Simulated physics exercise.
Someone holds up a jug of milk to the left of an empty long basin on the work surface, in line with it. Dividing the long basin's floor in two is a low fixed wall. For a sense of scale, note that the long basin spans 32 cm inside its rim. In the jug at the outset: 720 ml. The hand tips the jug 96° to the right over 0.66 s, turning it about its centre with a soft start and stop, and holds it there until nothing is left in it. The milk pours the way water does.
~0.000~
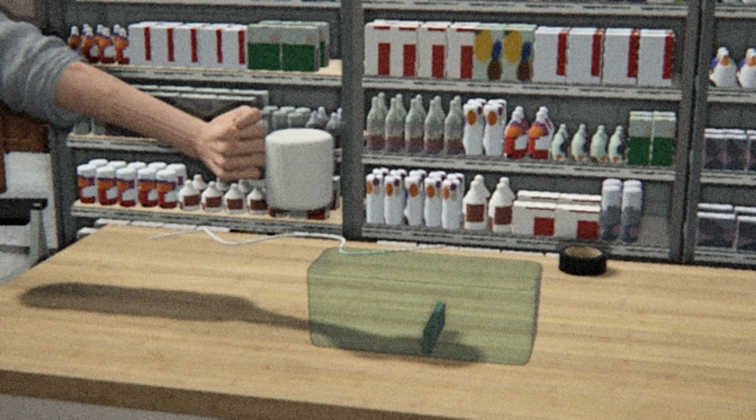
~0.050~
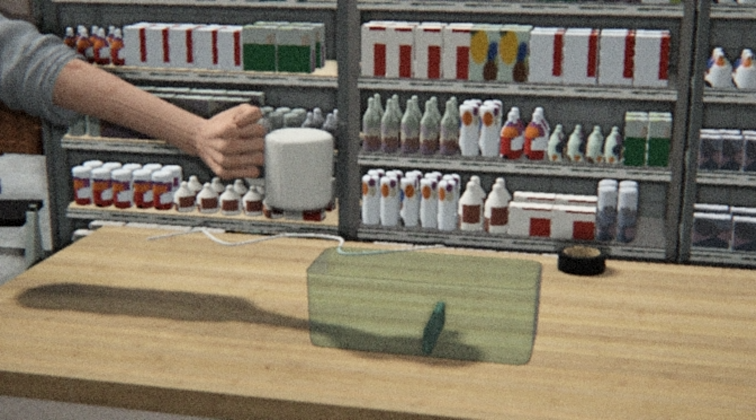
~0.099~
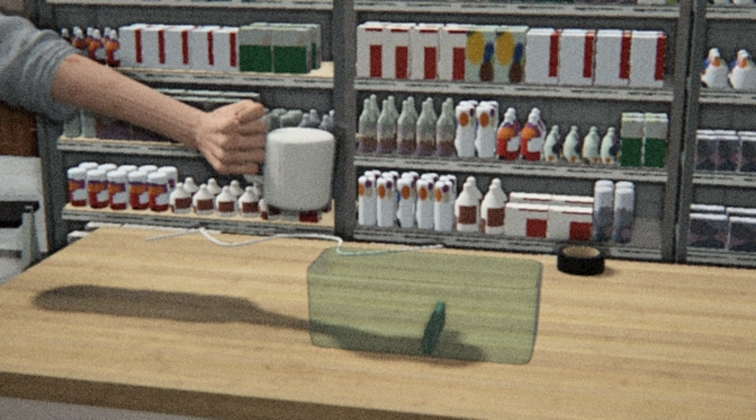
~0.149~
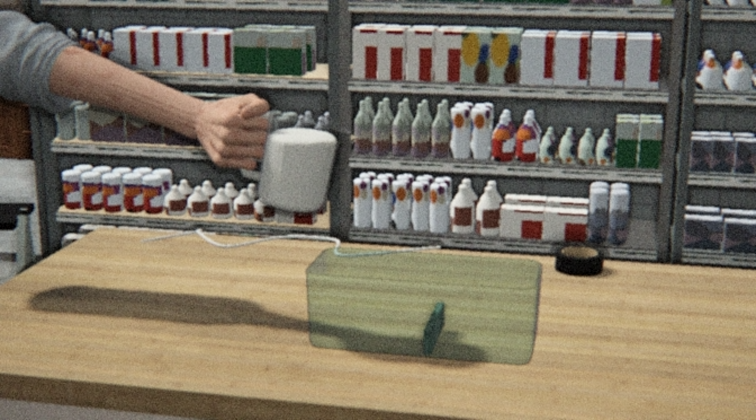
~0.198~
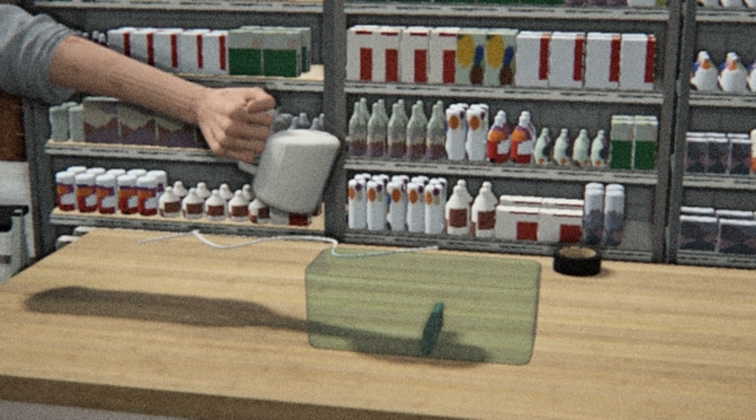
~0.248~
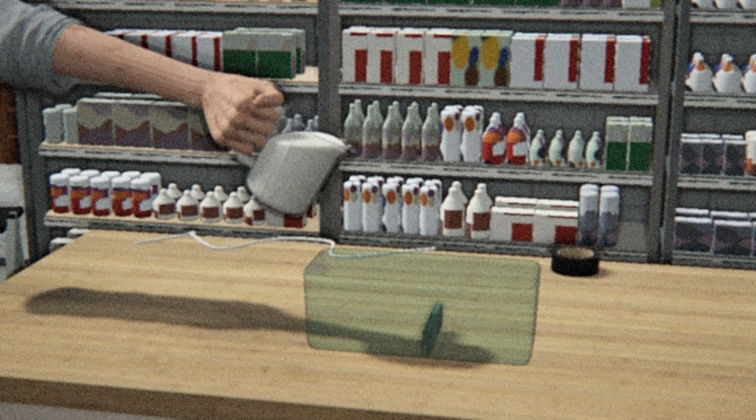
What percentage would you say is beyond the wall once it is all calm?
I would put it at about 10 per cent.
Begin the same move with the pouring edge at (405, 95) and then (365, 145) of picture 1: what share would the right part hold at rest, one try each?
85 in a hundred, followed by 10 in a hundred.
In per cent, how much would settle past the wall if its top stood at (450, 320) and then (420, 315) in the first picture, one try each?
Some 15 in a hundred, then some 15 in a hundred.
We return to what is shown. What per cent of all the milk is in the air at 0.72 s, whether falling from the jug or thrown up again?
About 22 per cent.
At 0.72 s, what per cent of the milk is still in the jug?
About 30 per cent.
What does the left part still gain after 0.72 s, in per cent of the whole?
Around 40 in a hundred.
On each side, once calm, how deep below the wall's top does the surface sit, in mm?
Close to 6 mm left and close to 32 mm right.
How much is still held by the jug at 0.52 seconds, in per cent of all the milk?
I'd put it near 72 percent.
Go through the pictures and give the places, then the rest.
The first frame shows tilt 0°; pouring edge (345, 122); surface from (269, 133) to (332, 137); the long basin's rim runs from (317, 260) to (539, 277); the wall's top is at (434, 317).
The second frame shows tilt 1°; pouring edge (346, 123); surface from (268, 133) to (333, 137).
The third frame shows tilt 5°; pouring edge (349, 126); surface from (271, 132) to (334, 137).
The fourth frame shows tilt 12°; pouring edge (352, 132); surface from (271, 134) to (337, 140).
The fifth frame shows tilt 20°; pouring edge (355, 141); surface from (269, 142) to (341, 141).
The sixth frame shows tilt 30°; pouring edge (357, 151); surface from (265, 149) to (346, 144).
After 0.52 s the tilt is 86° and 71 per cent is still to pour, 7 is left of the wall and 0 right of it.
After 0.72 s the tilt is 96° and 30 per cent is still to pour, 47 is left of the wall and 1 right of it.
After 0.93 s the tilt is 96° and 10 per cent is still to pour, 72 is left of the wall and 6 right of it.
After 1.16 s the tilt is 96° and 3 per cent is still to pour, 83 is left of the wall and 9 right of it.
In the end 87 per cent lies left of the wall, 10 right of it and 3 outside.
